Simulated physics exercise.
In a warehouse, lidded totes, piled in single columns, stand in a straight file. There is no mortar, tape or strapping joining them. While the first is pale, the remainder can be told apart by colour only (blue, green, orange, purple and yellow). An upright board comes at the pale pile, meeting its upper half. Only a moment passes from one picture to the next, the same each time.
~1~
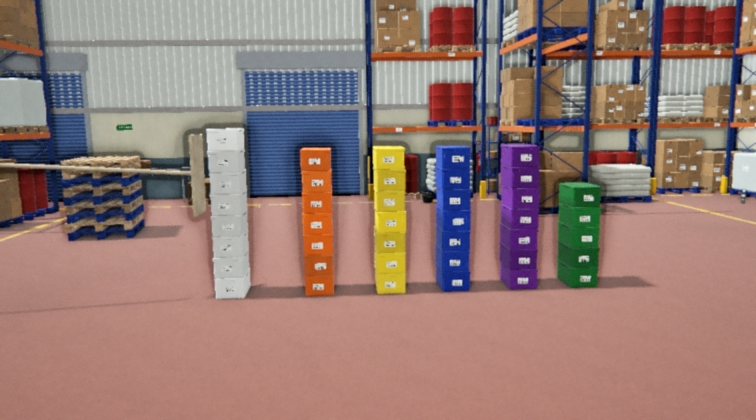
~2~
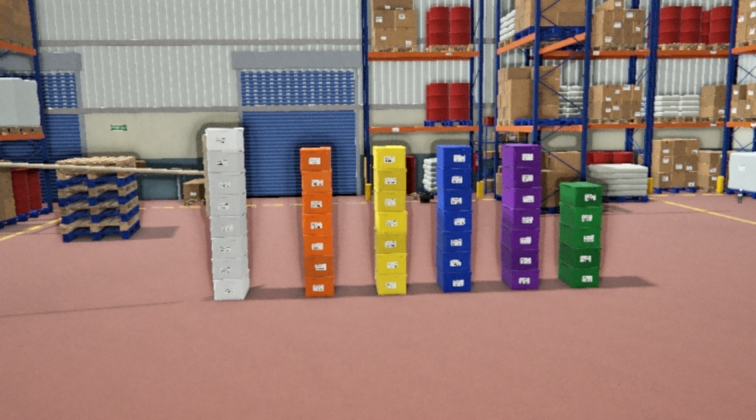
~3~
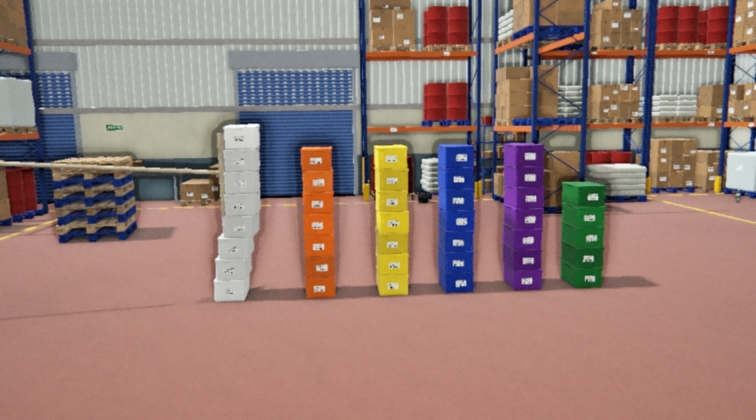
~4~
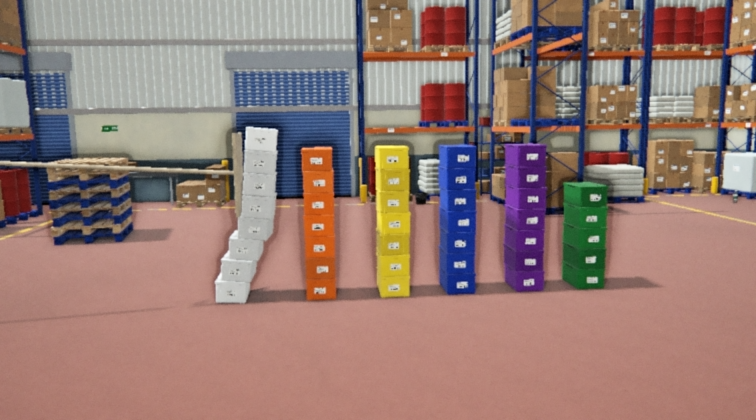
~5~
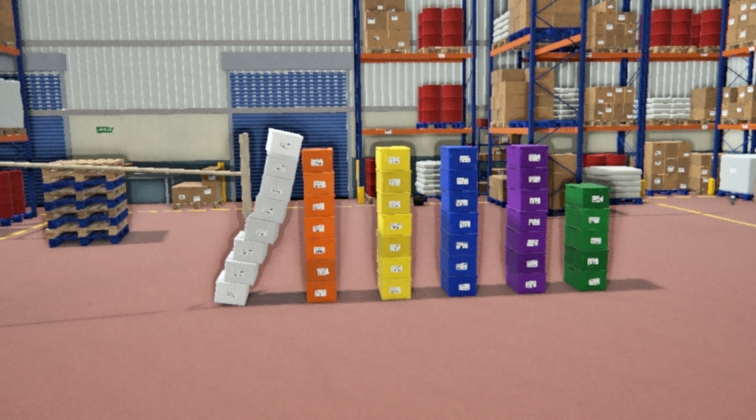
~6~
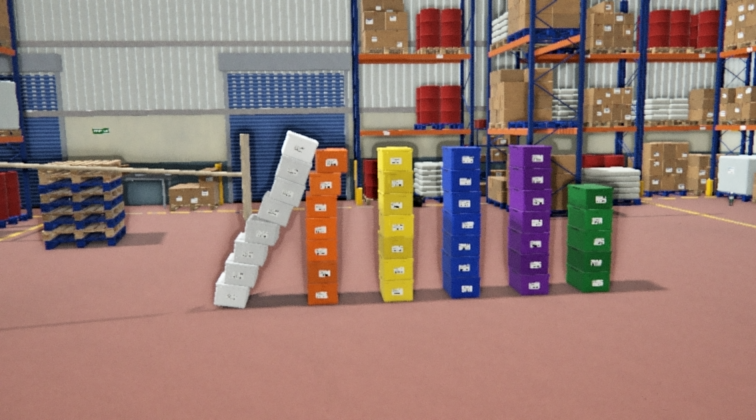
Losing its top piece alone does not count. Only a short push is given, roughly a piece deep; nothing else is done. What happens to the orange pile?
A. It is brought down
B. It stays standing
A.
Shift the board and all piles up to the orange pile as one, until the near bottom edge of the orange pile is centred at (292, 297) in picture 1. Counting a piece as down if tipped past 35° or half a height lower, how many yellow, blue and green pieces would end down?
The numbers come out as yellow 6, then blue 6, then green 5.
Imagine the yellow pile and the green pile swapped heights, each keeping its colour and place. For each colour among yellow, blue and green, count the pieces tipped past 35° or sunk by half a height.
Counts by colour: Yellow 4; blue 7; green 7.
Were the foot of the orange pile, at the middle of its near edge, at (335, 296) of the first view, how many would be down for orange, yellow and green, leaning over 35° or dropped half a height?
Orange: 5; yellow: 7; green: 5.
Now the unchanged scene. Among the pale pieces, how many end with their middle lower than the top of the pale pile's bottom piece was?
The number works out at 2.
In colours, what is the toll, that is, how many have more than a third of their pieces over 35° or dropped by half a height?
The total is 5.
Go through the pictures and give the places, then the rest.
In the first picture (places mark the middle of the side facing us; the camera moves round a little), board (192, 165) not yet touching; top orange tote (315, 161); top green tote (587, 197); the rest undisturbed.
Board (206, 165) pushing; top orange tote (315, 160), in the second picture.
Board (220, 164) pushing; top orange tote (316, 160), in the third picture.
Board (235, 164) pushing, top of the pale pile leaning a little; top orange tote (317, 160); the rest undisturbed, in the fourth picture.
Board (243, 165) stopped, top of the pale pile leaning a little; top orange tote (317, 161); the rest undisturbed, in the fifth picture.
Board (243, 166) stopped, top of the pale pile leaning clearly; top orange tote (332, 162) shifted half its height; top purple tote (537, 158); 2 disturbed, none down, in the sixth picture.
Soon after the last picture, 4 of the pale pile down; 5 of the 7 orange totes down (5 of 33 in all colours); top orange tote leaning clearly, half its height lower; top yellow tote leaning a little.
A little later, 4 of the pale pile down; 5 of the 7 orange totes down (11 of 33 in all colours); top orange tote leaning clearly, some two heights lower; top yellow tote leaning clearly, about its own height lower.
Later still, 4 of the pale pile down; 5 of the 7 orange totes down (30 of 33 in all colours); top orange tote leaning steeply, some four heights lower; top purple tote leaning steeply, some three heights lower.
At rest, 4 of the pale pile down; 5 of the 7 orange totes down (30 of 33 in all colours); top orange tote leaning steeply, some four heights lower; top green tote upside down. As the last picture would show them, middles, top orange tote near (458, 242), top green tote near (741, 272).
